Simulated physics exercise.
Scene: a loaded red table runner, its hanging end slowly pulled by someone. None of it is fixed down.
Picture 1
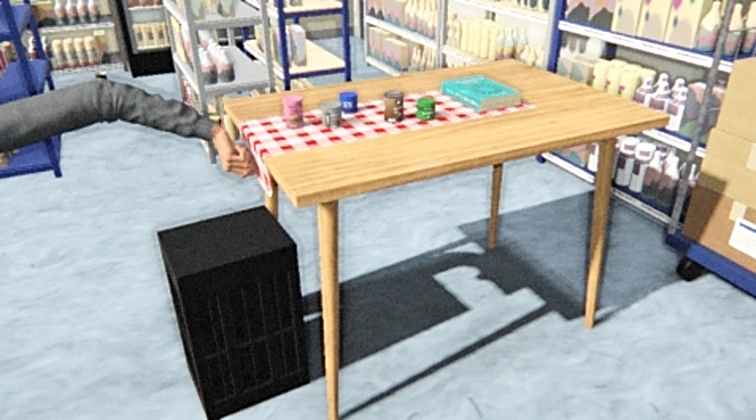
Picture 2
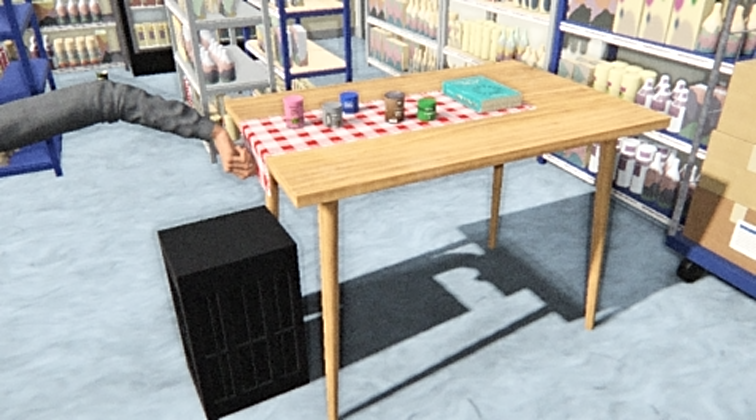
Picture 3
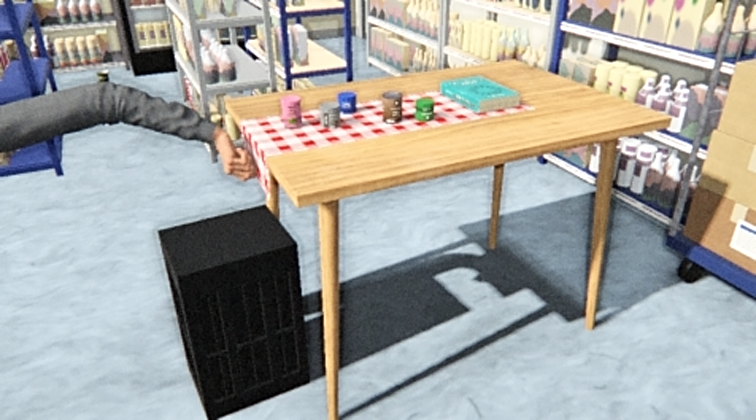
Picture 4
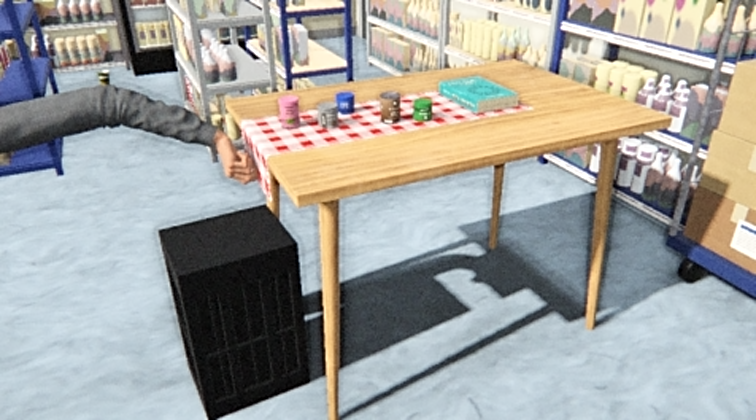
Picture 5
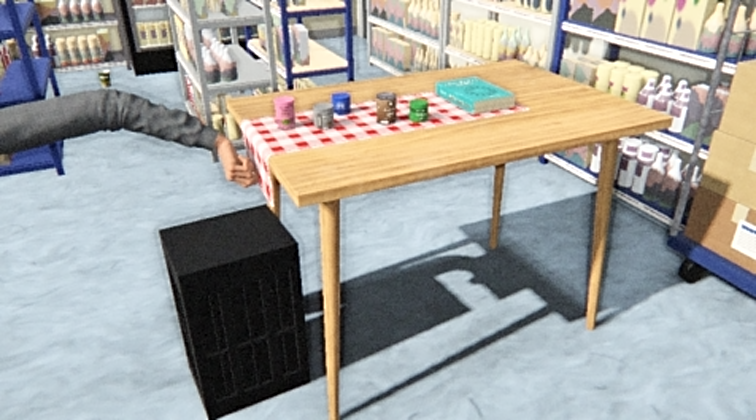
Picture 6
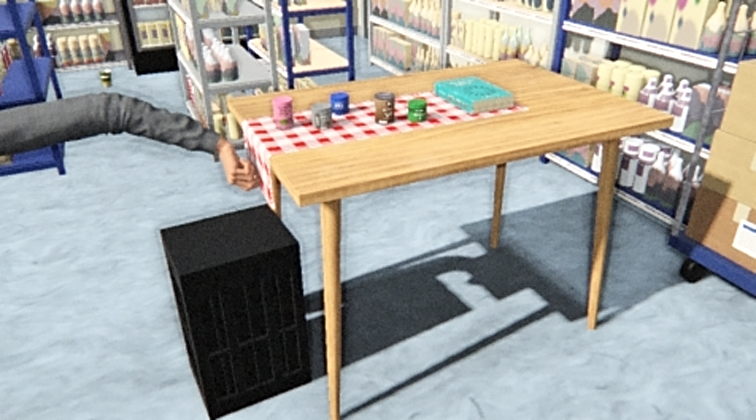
A hand at the left slowly pulled the hanging end of a red and white checked cloth on a wooden table, and the small cans and pots and a teal box slid slightly left with it.
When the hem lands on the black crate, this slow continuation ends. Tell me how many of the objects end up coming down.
One object goes.
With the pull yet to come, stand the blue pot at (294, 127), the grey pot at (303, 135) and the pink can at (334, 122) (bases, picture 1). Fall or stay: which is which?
In the end the blue pot gets dislodged, while the grey pot gets dislodged and the pink can rides it out.
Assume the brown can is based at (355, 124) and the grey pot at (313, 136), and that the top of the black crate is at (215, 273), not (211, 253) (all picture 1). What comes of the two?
The brown can stays put; the grey pot is lost.
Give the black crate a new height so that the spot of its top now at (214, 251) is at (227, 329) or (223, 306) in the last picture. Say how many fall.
Going over the edge would be 4 and 3.
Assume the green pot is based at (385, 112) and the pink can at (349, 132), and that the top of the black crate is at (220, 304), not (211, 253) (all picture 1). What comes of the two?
So the green pot stays there, and the pink can leaves.
Soon after, hem near (262, 210); all still up.
Then, hem on the crate; pink can gone.
At rest, hem on the crate; pink can gone. The answer is one.
